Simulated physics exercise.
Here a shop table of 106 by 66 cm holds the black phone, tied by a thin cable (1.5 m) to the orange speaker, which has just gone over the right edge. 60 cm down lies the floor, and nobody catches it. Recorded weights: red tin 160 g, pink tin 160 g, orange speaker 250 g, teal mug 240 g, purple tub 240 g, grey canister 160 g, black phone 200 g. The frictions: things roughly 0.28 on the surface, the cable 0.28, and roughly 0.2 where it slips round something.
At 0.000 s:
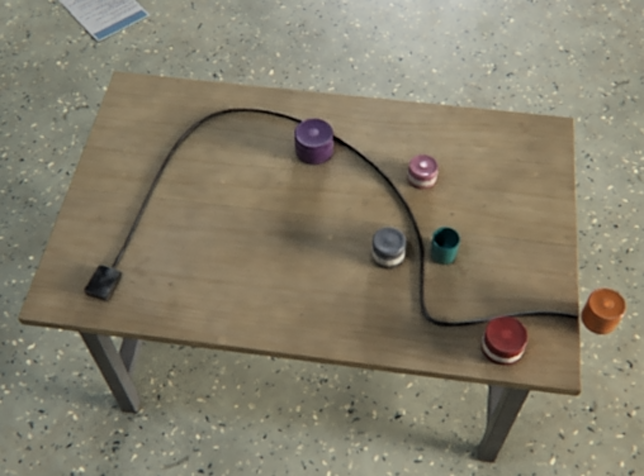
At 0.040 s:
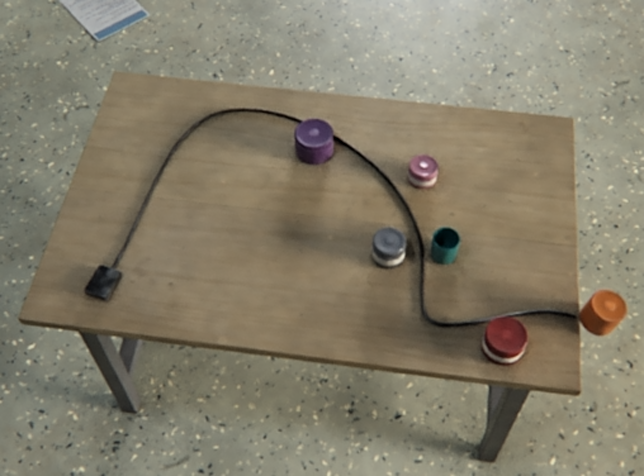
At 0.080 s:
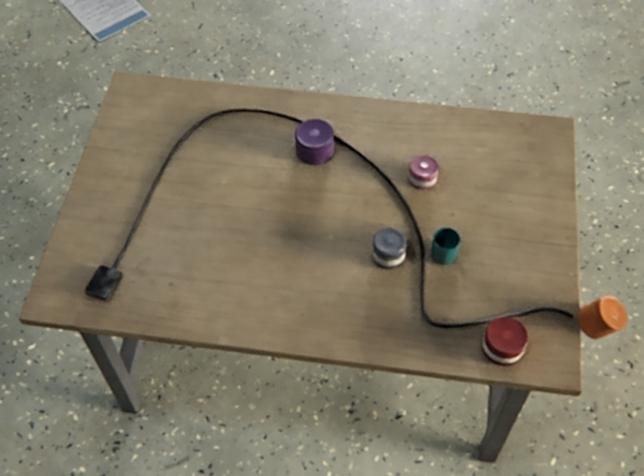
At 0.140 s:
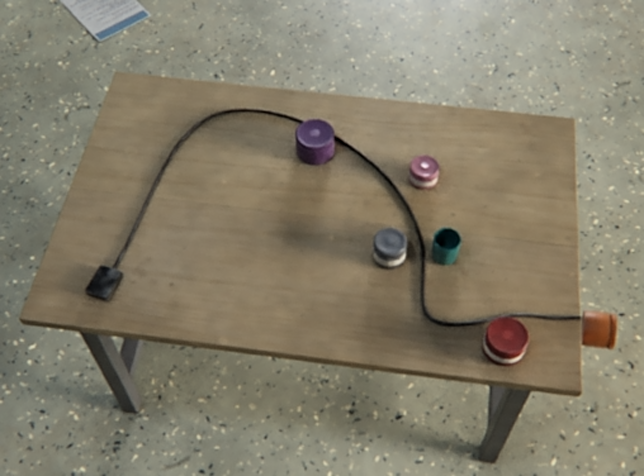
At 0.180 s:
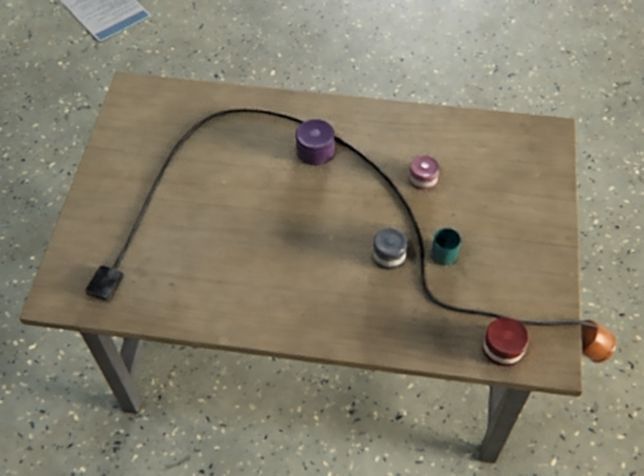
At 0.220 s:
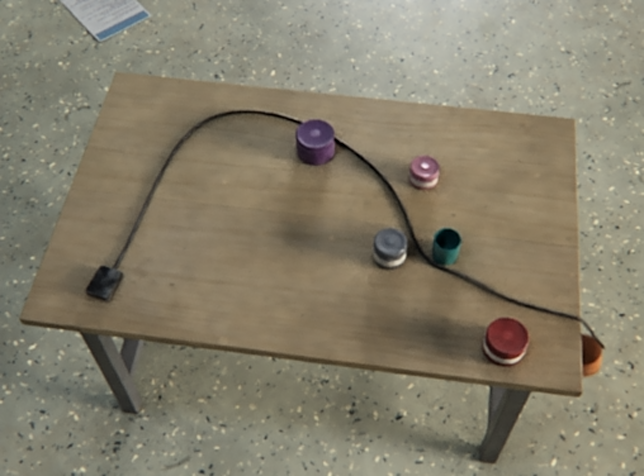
A wooden table stands on a pale speckled floor, seen from above by a camera that stays still. A small black object lies near the left edge, tied by a dark cable curving past a purple tub, pink tin, grey canister, teal mug and red tin to an orange cylinder just beyond the right edge. The orange piece tips over and drops beside the edge, pulling the cable's right-hand stretch straighter across the tabletop.
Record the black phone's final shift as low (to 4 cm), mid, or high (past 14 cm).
Recorded: Mid.
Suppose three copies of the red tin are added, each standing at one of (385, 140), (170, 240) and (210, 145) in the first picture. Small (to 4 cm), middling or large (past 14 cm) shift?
My read, first to last: Low, low, high.
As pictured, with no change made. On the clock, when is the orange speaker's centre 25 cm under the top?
The clock reads 0.30 s at that moment.
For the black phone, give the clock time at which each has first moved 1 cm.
Black phone at 0.38 s on the clock.
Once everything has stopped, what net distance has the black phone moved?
Net shift for the black phone is 8 cm.
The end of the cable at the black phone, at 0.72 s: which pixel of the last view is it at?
Roughly at pixel (161, 262).
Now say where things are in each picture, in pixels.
In the first picture, shows, black phone (102, 281); cable runs through (421, 248) (345, 143) (220, 113) (144, 206).
In the second picture, shows, orange speaker (608, 305); cable runs through (345, 143) (144, 206).
In the third picture, shows, orange speaker (602, 318); cable runs through (345, 143) (144, 206).
In the fourth picture, shows, orange speaker (598, 330); cable runs through (346, 143) (145, 206).
In the fifth picture, shows, orange speaker (593, 341); cable runs through (530, 323) (346, 144) (145, 206).
In the sixth picture, shows, black phone (103, 281); cable runs through (567, 315) (422, 253) (347, 146) (223, 114) (145, 206).
By 0.5 s, the cable's tail end at (146, 270); black phone 5 cm off its start, purple tub 9 cm off its start, orange speaker over the edge.
By 0.7 s, the cable's tail end at (161, 262); black phone 8 cm off its start, purple tub 20 cm off its start, orange speaker over the edge.
By 1.0 s, the cable's tail end at (161, 262); black phone 8 cm off its start at (142, 261), purple tub 21 cm off its start at (315, 213), orange speaker over the edge.
By 1.2 s, the cable's tail end at (161, 262); black phone 8 cm off its start, purple tub 21 cm off its start, orange speaker over the edge.
By 2.4 s, the cable's tail end at (161, 262); black phone 8 cm off its start at (142, 261), purple tub 21 cm off its start at (314, 213), orange speaker over the edge, teal mug 5 cm off its start at (465, 227).
